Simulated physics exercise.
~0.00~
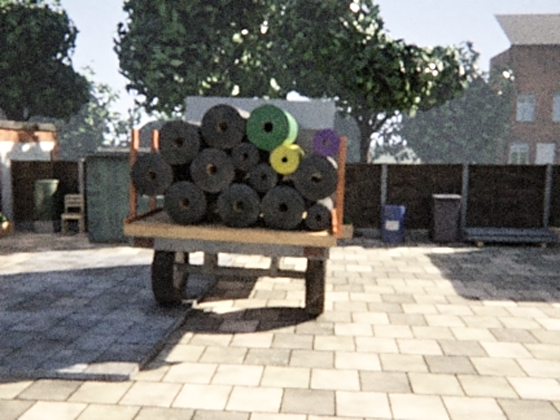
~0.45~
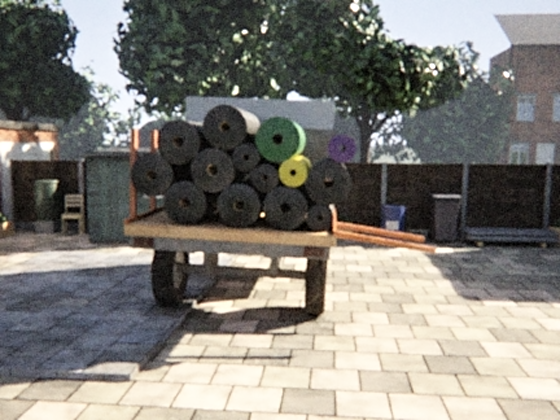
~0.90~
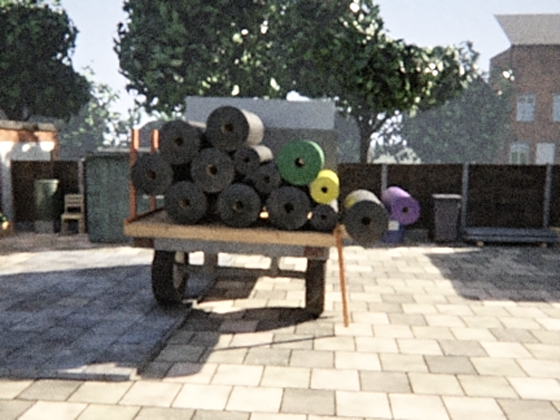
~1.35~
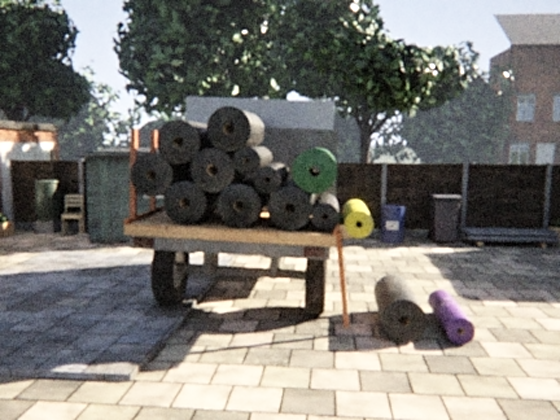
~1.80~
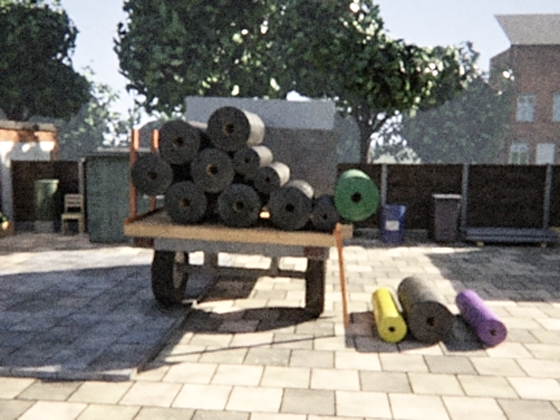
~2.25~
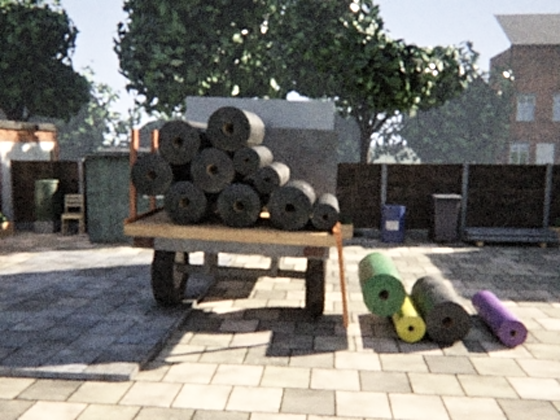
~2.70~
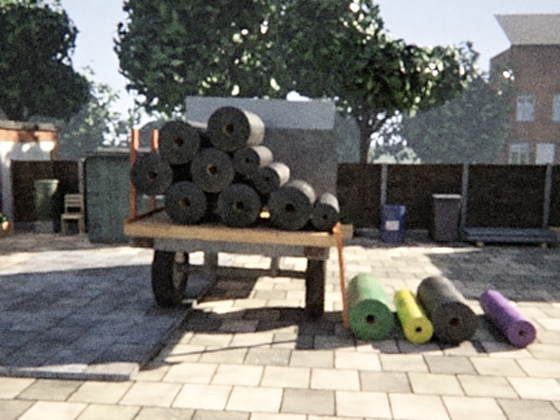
A flatbed lorry stands parked on a sunlit paved yard, seen from behind, with a fence, trees and a brick building beyond. Its deck carries a stack of dark rolls seen end-on, with a green, a yellow and a purple one towards the right, held between orange posts. The right-hand posts swing down, and the purple roll and a dark one tumble off that side. The yellow roll follows them over the edge, then the green one drops last. Four rolls end up lying side by side on the paving at the right, while the rest stay piled on the deck.
